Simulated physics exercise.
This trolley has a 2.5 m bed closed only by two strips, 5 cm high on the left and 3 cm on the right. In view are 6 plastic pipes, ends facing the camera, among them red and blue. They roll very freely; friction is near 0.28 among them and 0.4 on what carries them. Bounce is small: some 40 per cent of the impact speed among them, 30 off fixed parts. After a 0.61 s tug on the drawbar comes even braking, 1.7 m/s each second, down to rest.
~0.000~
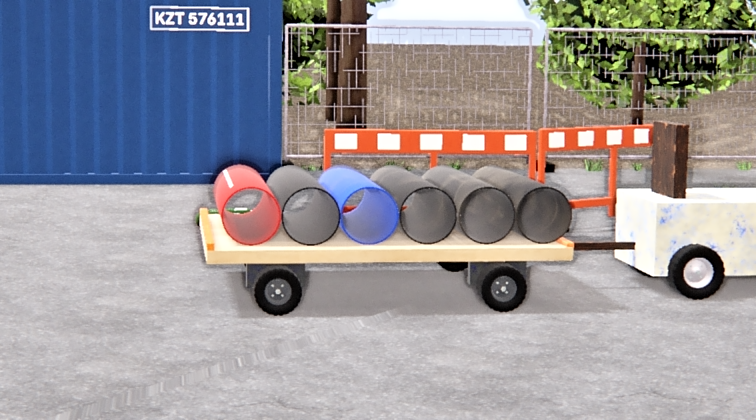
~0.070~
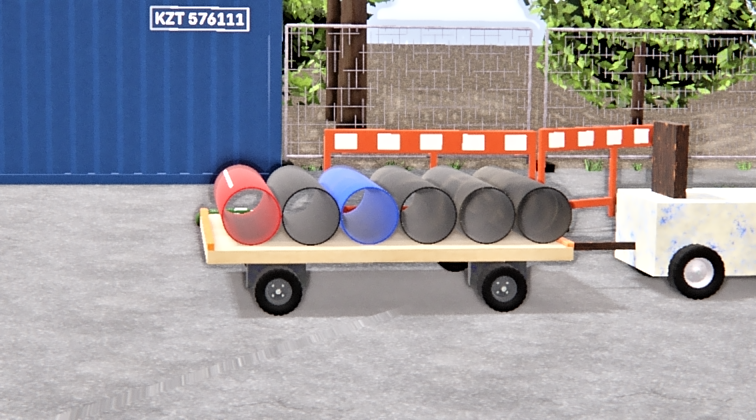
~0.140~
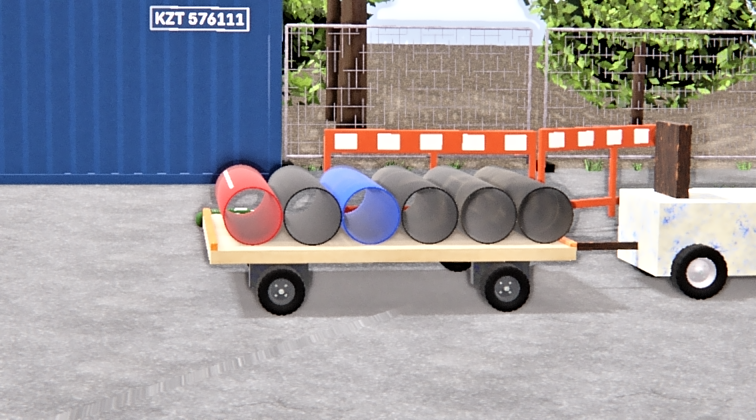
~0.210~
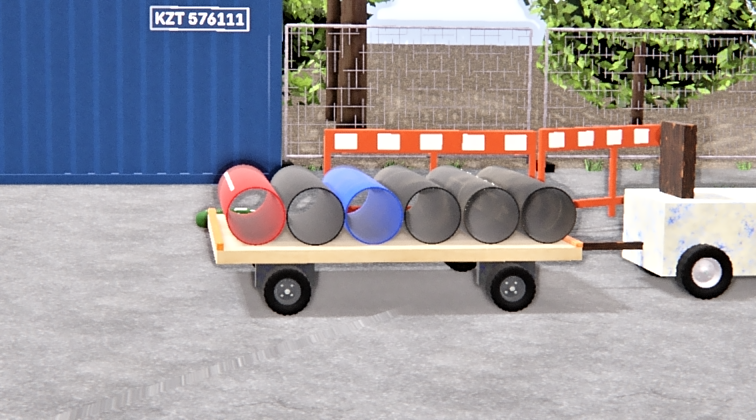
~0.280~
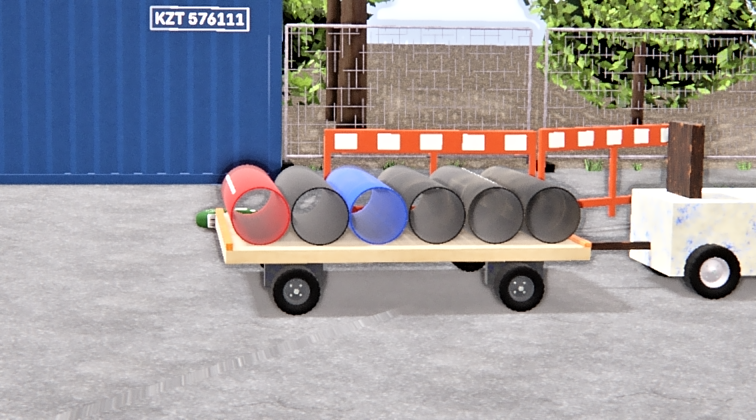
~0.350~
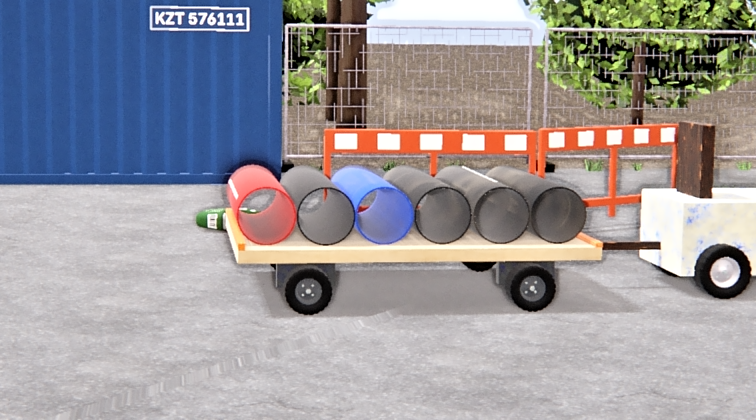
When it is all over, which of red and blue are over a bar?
Red leaves by one end. Blue remains between the bars.
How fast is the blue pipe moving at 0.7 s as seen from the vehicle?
Near 0.9 m/s.
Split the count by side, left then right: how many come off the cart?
On the left 1, on the right 2.
By 0.7 s, red is over the left bar and falling; blue is on the deck, 70 cm from the left bar, rolling left along the cart; 1 gone from the cart.
By 0.9 s, red is over the left bar and falling; blue is on the deck, 55 cm from the left bar, rolling left along the cart; 1 gone from the cart.
Finally (5.7 s), red is over the left bar and down; blue is on the deck, 55 cm from the right bar; 3 gone from the cart.
